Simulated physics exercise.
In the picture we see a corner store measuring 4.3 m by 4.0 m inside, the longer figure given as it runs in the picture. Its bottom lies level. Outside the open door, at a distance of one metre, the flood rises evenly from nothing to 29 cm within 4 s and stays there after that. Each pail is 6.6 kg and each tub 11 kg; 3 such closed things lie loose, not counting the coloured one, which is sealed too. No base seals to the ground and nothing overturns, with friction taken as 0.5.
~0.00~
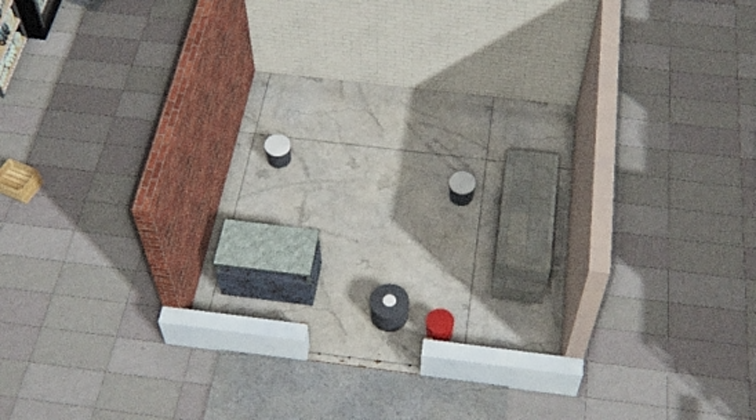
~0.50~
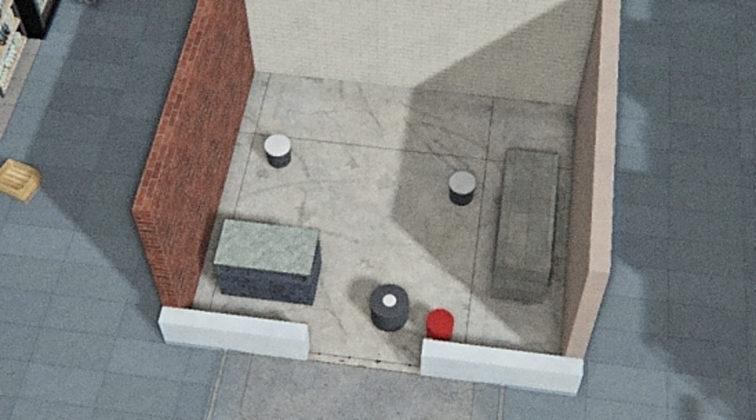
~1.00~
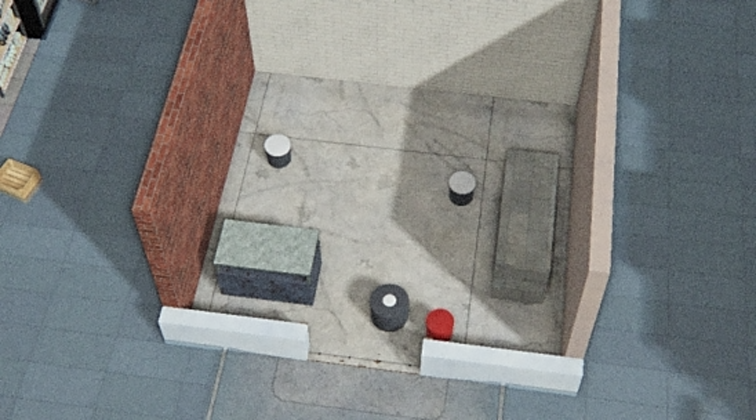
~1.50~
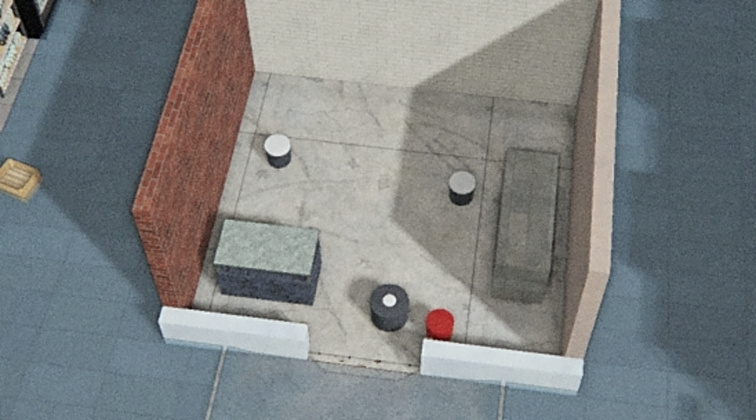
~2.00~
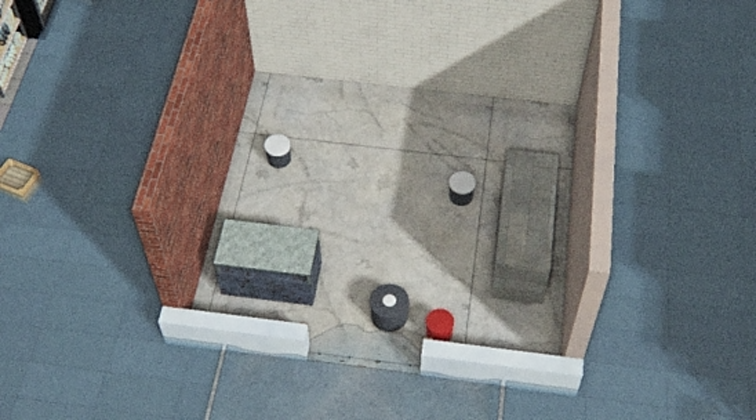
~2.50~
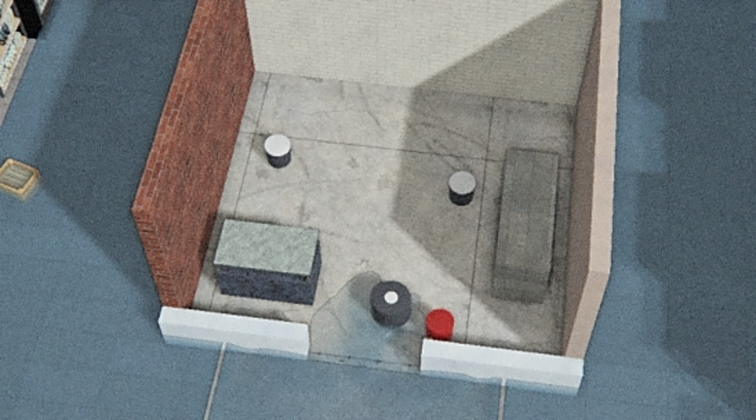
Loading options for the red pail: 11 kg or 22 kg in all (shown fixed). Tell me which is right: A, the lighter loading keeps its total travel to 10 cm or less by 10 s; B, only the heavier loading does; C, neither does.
Statement A is right.
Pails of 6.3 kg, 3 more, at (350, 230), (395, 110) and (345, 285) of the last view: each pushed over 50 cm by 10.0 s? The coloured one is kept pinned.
Taking them in order, the first is beyond the line, the second beyond the line and the third beyond the line.
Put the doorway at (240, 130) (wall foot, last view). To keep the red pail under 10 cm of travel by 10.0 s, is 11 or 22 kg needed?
There just the heavier succeeds.
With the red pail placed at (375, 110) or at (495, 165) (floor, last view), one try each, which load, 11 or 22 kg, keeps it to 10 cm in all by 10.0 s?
Trial 1 - only the upper mass works; trial 2 - only the upper mass works.
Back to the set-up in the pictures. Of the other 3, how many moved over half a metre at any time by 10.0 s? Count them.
I get 2.
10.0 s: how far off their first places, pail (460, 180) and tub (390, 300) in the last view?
One is off by 120 cm, the other by 300 cm, in the order asked.
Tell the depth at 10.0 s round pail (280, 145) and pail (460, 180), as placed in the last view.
Depth approx. 6 cm / 14 cm.
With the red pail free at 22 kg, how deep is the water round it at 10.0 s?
9 cm, roughly.
After 3.5 s the red pail would be 0 cm from its start with 11 kg and 0 cm from its start with 22 kg; 3 cm of water round it then.
After 4.5 s the red pail would be 0 cm from its start with 11 kg and 0 cm from its start with 22 kg; 4 cm of water round it then.
After 7.0 s the red pail would be 0 cm from its start with 11 kg and 0 cm from its start with 22 kg; 5 cm of water round it then.
After 10.0 s the red pail would be 0 cm from its start with 11 kg and 0 cm from its start with 22 kg; 9 cm of water round it then.
